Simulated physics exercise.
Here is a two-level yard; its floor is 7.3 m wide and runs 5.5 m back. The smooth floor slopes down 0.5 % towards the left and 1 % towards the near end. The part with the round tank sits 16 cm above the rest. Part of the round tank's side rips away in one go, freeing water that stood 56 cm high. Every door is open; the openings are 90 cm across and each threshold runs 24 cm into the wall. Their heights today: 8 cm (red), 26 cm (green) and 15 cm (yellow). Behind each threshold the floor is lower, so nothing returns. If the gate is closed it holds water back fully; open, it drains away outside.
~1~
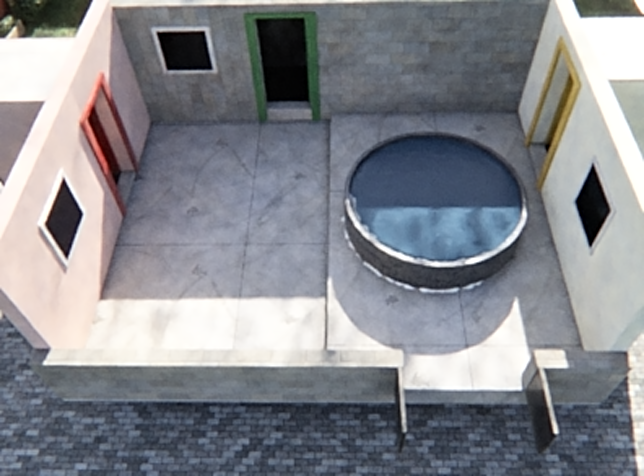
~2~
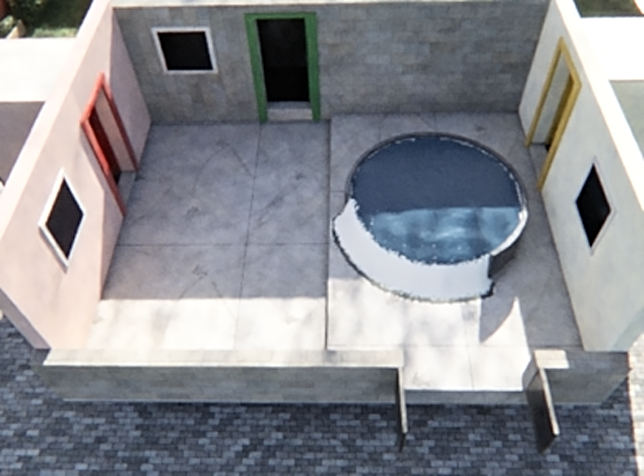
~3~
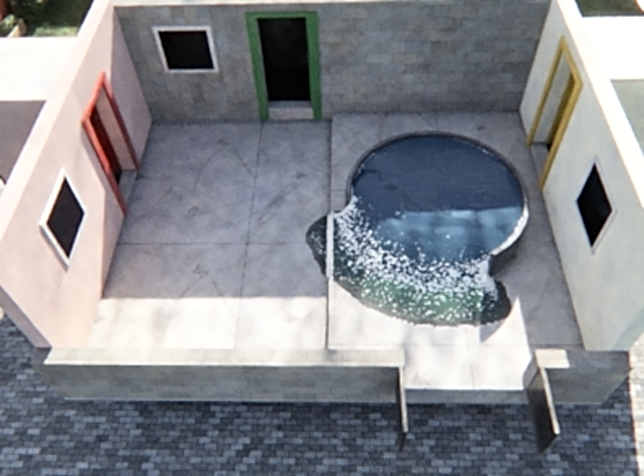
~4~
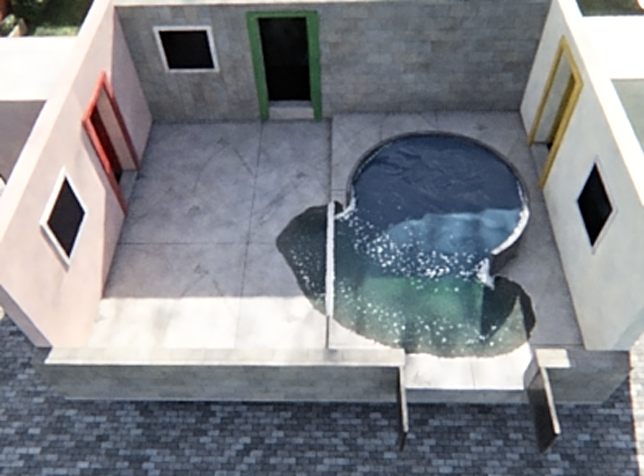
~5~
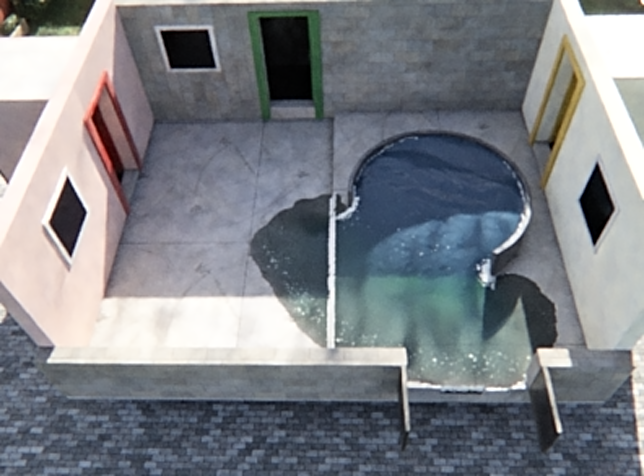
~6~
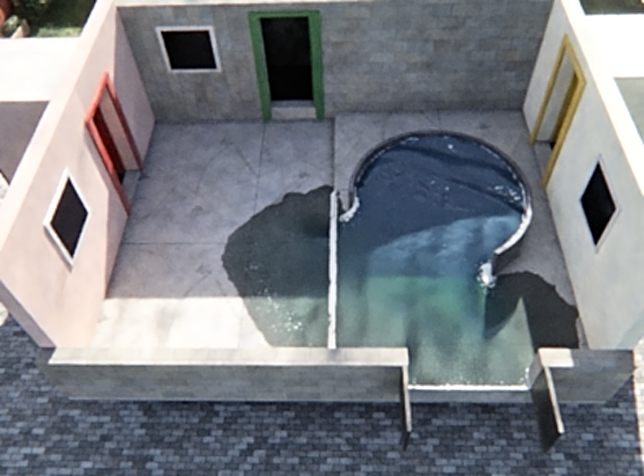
In a walled yard, a round tank's near side tears open and water spreads across the floor.
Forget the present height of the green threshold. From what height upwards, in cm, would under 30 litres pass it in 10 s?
At least 10 cm or so.
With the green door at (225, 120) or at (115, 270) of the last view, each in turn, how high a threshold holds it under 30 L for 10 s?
About 13.0 and 15 cm.
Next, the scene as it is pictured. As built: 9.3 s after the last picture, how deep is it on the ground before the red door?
Some 13.5 cm.
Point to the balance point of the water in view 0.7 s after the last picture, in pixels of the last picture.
At about (402, 250).
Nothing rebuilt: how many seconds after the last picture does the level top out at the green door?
Near 7.0 s.
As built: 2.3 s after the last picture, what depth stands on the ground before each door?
Depths in cm: Red 4, green 0, yellow 0.
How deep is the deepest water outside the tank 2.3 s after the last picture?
About 46 cm.
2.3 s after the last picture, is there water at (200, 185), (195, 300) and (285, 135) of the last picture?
In turn: Still dry, under water, still dry.
Then, 0.7 s after the last picture water covers 45 % of the floor, deepest (30 cm) near (393, 371); it has not reached the green door.
Then, 2.3 s after the last picture water covers 50 % of the floor, deepest (46 cm) near (95, 375); it has not reached the green door.
Then, 9.3 s after the last picture water covers 75 % of the floor, deepest (19 cm) near (292, 375); 10 cm at the green door, 0 litres in over its 26 cm threshold.
At the green door as built, the water peaked near 17 cm, 7.1 s after the last picture.
With a threshold of 9 cm, 41 litres would have come in within the 10 s; with 12.5 cm, 13 litres. So under 30 litres takes about 10 cm.
